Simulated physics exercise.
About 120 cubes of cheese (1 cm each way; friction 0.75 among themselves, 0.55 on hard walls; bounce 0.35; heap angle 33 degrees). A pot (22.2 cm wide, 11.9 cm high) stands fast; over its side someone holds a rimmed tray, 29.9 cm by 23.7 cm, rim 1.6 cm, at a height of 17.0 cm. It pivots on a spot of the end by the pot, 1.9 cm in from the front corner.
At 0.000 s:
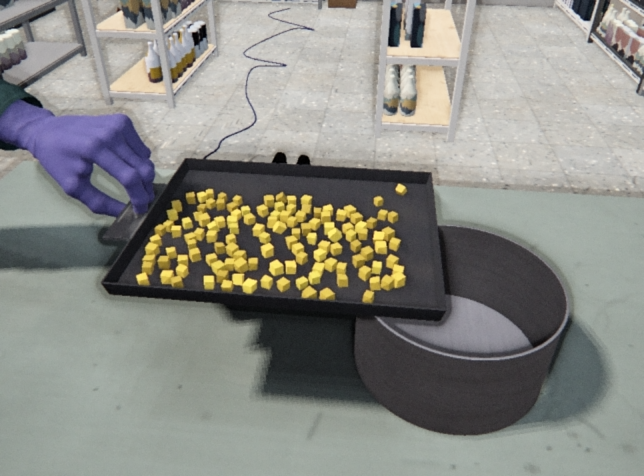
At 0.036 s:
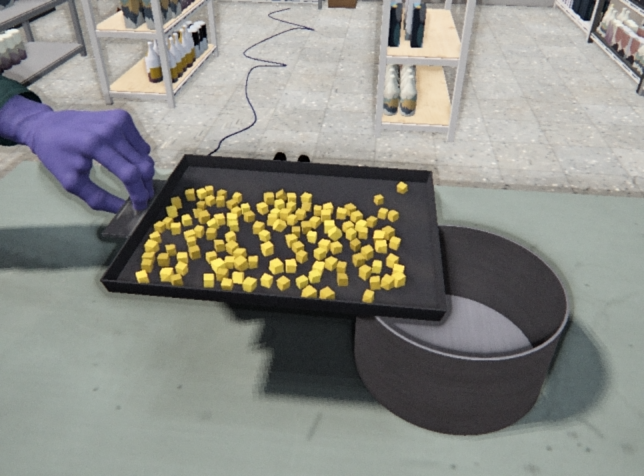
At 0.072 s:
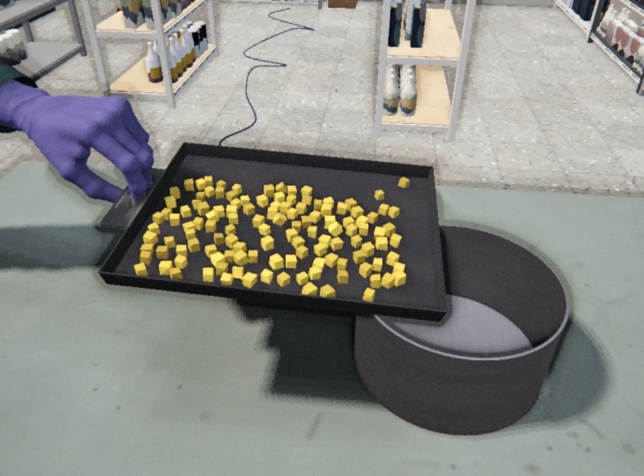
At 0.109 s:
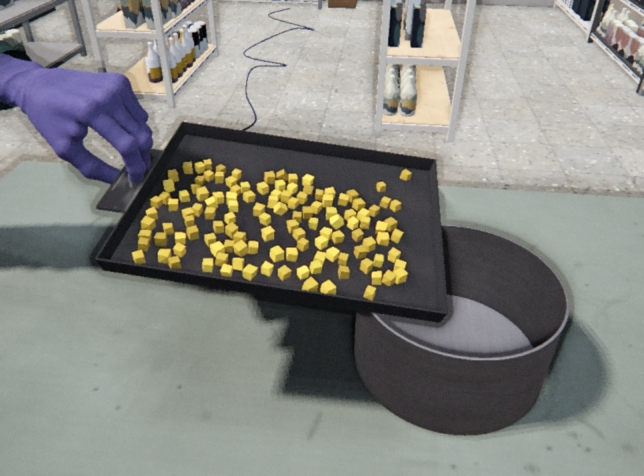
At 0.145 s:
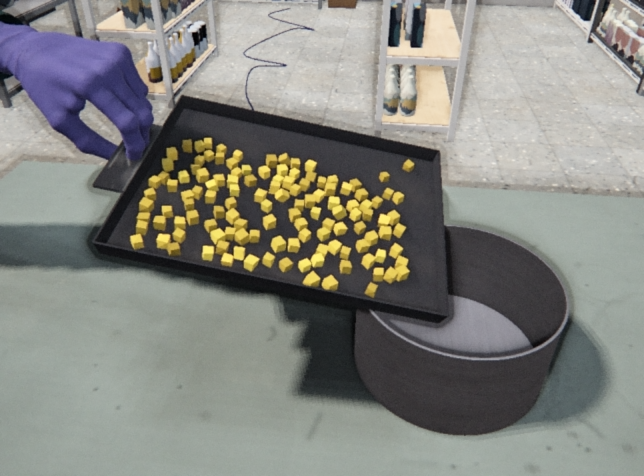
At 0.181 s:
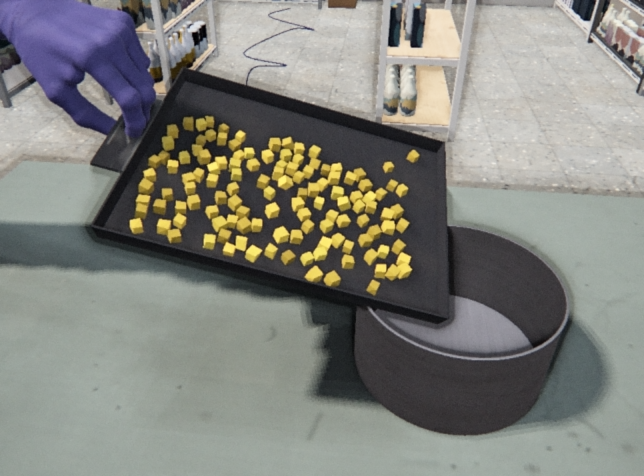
A dark rimmed tray scattered with small yellow cubes starts out nearly level, its right end over the side of a round dark pot. A purple-gloved hand at the left then raises that end, slowly and then faster, slanting the tray down toward the pot while the cubes stay spread across it.
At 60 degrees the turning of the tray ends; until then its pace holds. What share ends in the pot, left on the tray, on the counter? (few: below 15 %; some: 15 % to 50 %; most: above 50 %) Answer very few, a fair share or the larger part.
Pot very few, tray a fair share, counter the larger part.
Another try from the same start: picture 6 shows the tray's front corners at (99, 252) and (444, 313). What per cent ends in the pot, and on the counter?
Pot 0, counter 65.
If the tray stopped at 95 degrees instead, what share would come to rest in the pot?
In that case some 0 per cent.
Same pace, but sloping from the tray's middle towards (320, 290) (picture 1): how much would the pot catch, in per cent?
Some 0 per cent.
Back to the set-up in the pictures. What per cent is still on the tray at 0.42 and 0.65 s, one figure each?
About 100, 65.
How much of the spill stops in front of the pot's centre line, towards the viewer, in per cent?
Some 100 per cent.
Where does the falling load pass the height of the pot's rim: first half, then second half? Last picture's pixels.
At about (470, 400), then at (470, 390).
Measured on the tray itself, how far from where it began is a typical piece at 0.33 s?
Roughly 0 cm.
Then, at 0.33 s, tilt 42 degrees; the tray holds 100 %, the pot 0 %.
After 0.42 s, tilt 56 degrees; the tray holds 100 %, the pot 0 %.
After 0.65 s, tilt 60 degrees; the tray holds 65 %, the pot 0 %.
In the end, at 2.0 s, pot 0 %, tray 35 %, counter 60 %.
